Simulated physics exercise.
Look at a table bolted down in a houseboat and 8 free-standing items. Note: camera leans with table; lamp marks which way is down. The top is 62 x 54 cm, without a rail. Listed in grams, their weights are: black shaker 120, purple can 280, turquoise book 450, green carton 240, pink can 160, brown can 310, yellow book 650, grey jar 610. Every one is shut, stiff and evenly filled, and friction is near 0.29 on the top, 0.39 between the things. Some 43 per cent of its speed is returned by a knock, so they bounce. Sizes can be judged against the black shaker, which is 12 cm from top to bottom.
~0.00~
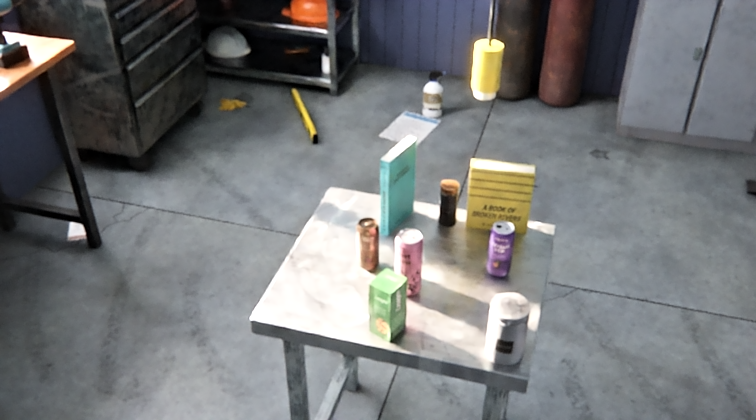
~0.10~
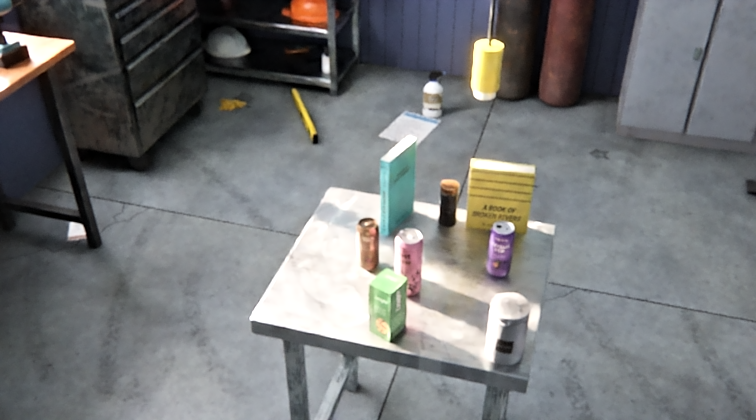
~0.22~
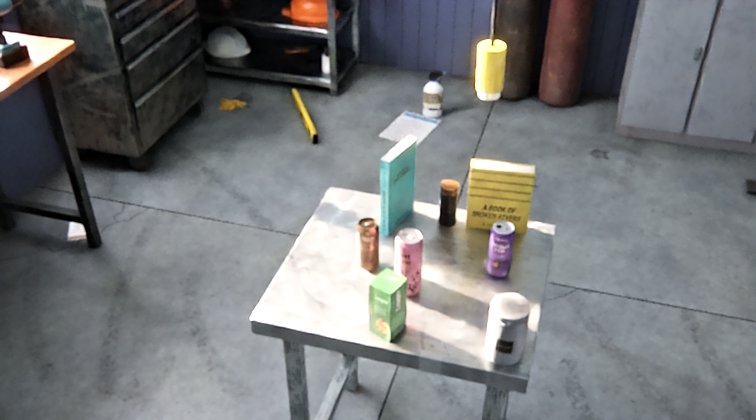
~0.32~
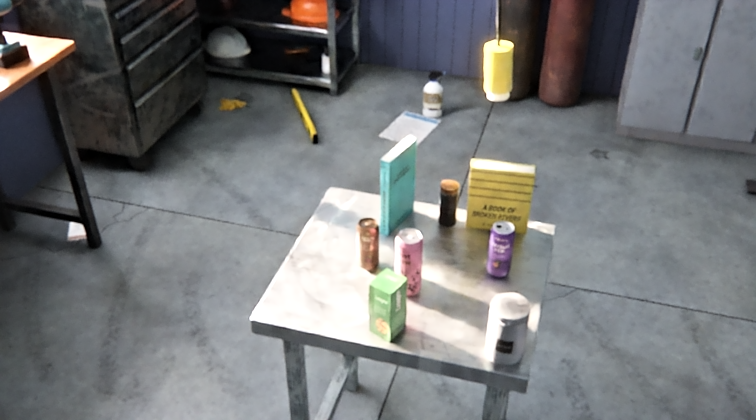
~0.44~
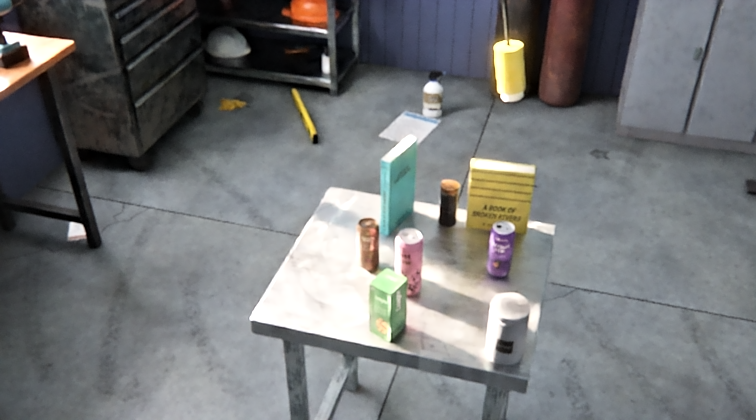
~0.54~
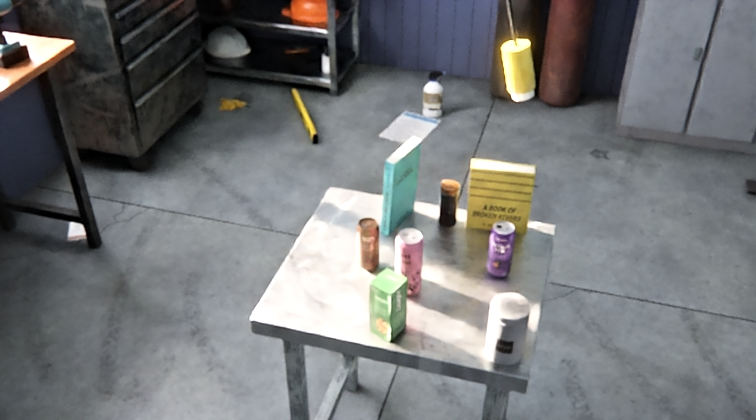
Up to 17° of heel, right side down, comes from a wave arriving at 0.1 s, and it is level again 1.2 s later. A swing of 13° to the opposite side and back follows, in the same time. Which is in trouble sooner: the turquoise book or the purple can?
The former of the two.
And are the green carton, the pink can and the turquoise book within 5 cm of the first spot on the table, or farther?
In short, the green carton stays close to home, the pink can stays close to home, the turquoise book leaves its position.
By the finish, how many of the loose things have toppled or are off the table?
I count 2.
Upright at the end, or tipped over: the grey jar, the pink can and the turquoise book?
Well, the grey jar holds steady, the pink can holds steady, and the turquoise book tumbles down.
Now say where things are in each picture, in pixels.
The first frame shows boat level; turquoise book (398, 186); purple can (501, 250).
The second frame shows boat level; pink can (409, 263); brown can (368, 245).
The third frame shows heel 2°, right side down; yellow book (500, 197); grey jar (508, 329).
The fourth frame shows heel 5°, right side down; black shaker (449, 204); green carton (388, 305).
The fifth frame shows heel 10°, right side down; pink can (409, 263); brown can (368, 245).
The sixth frame shows heel 14°, right side down; turquoise book (400, 187) tipped 4° from how it sat; purple can (501, 250).
After 0.84 s, heel 15°, right side down; turquoise book on its side near (435, 213); black shaker tipped 17° from how it sat; yellow book slid 2 cm.
After 1.04 s, heel 7°, right side down; turquoise book on its side near (458, 228); black shaker tipped 31° from how it sat; yellow book slid 5 cm.
After 1.84 s, heel 12°, left side down; turquoise book on its side near (461, 230); black shaker on its side; yellow book slid 5 cm.
After 2.44 s, boat level; turquoise book on its side near (452, 229); black shaker on its side; yellow book slid 5 cm.
At rest (4.0 s), tipped over on the table, black shaker and turquoise book; the other 6 in place, give or take 5 cm. Seen from the same camera at the end, turquoise book near (451, 233), purple can near (503, 251). Turquoise book went at 0.74 s; purple can was never lost.
